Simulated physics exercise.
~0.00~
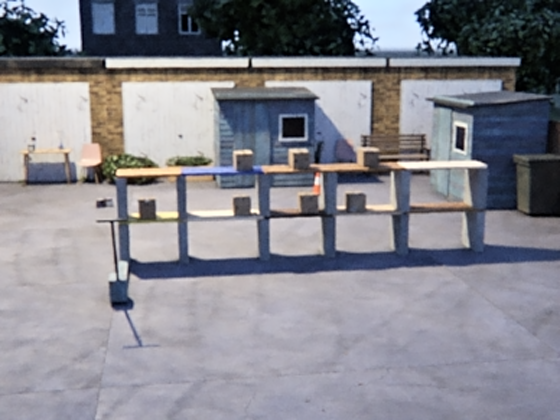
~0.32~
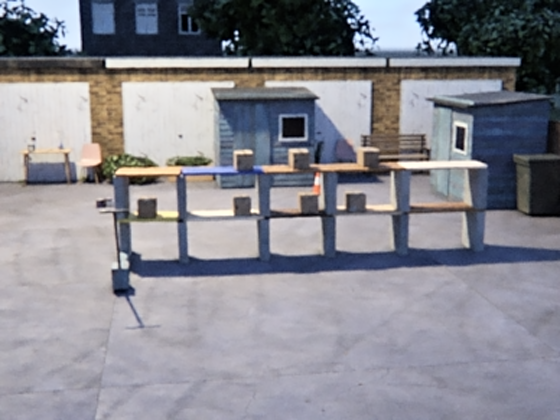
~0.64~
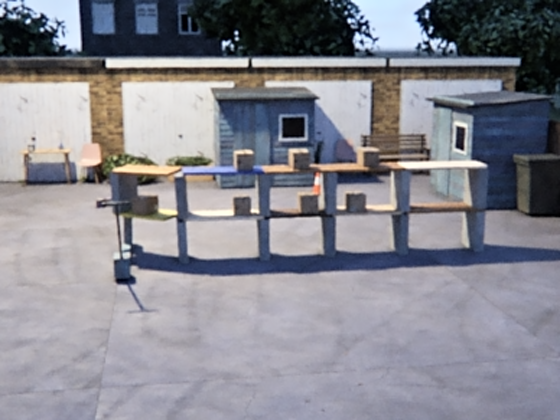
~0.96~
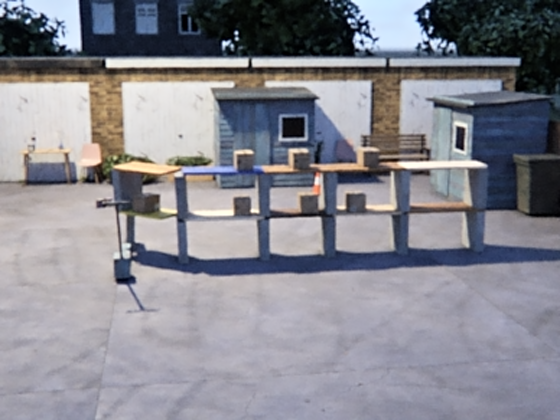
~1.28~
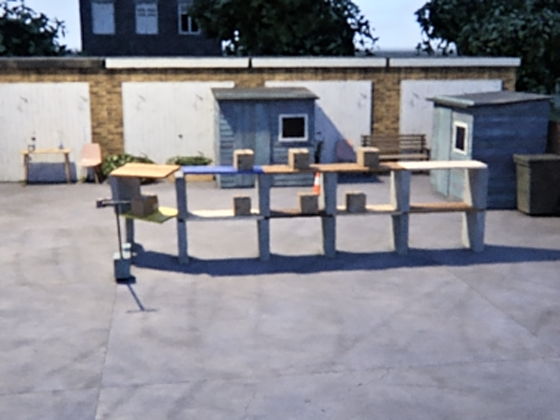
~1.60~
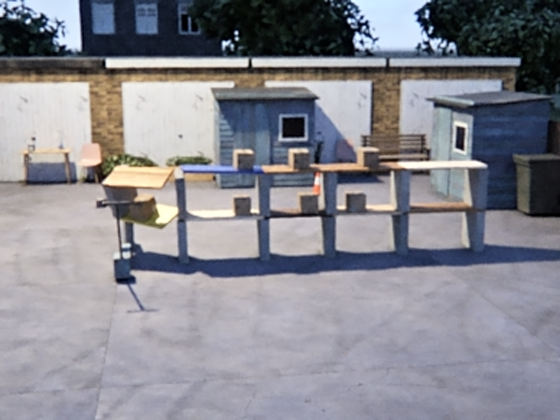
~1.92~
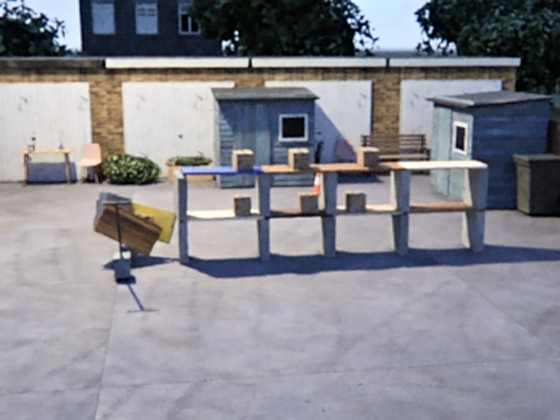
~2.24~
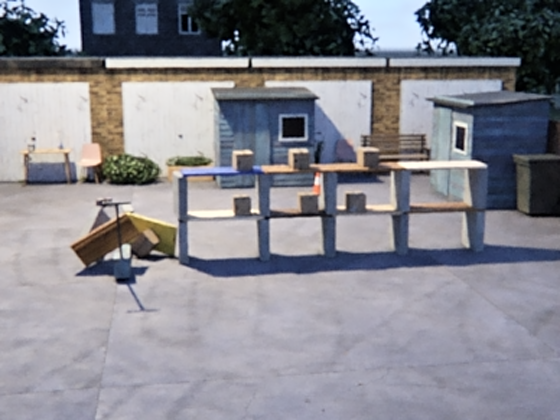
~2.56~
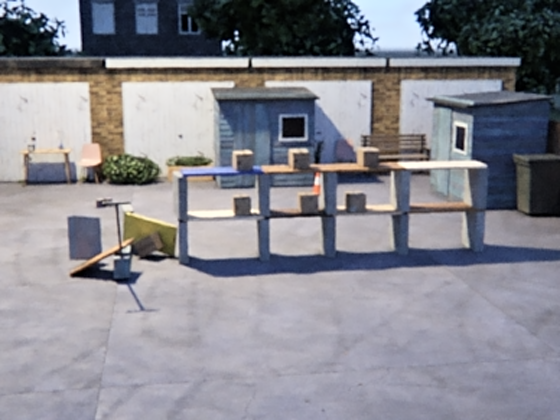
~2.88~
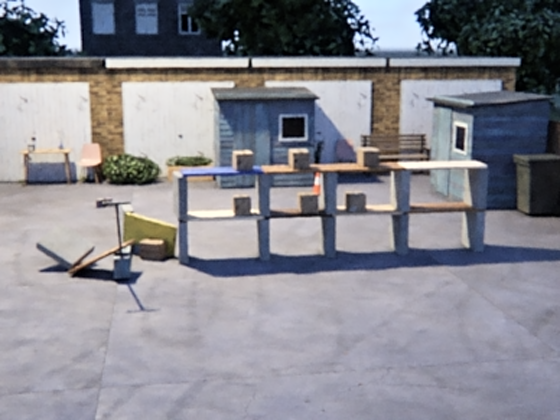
In a paved yard in front of garages and sheds, a jack rose at the left end of a two-tier row of shelving, tilting that end until its boards and blocks toppled into a heap, while the rest stayed standing.
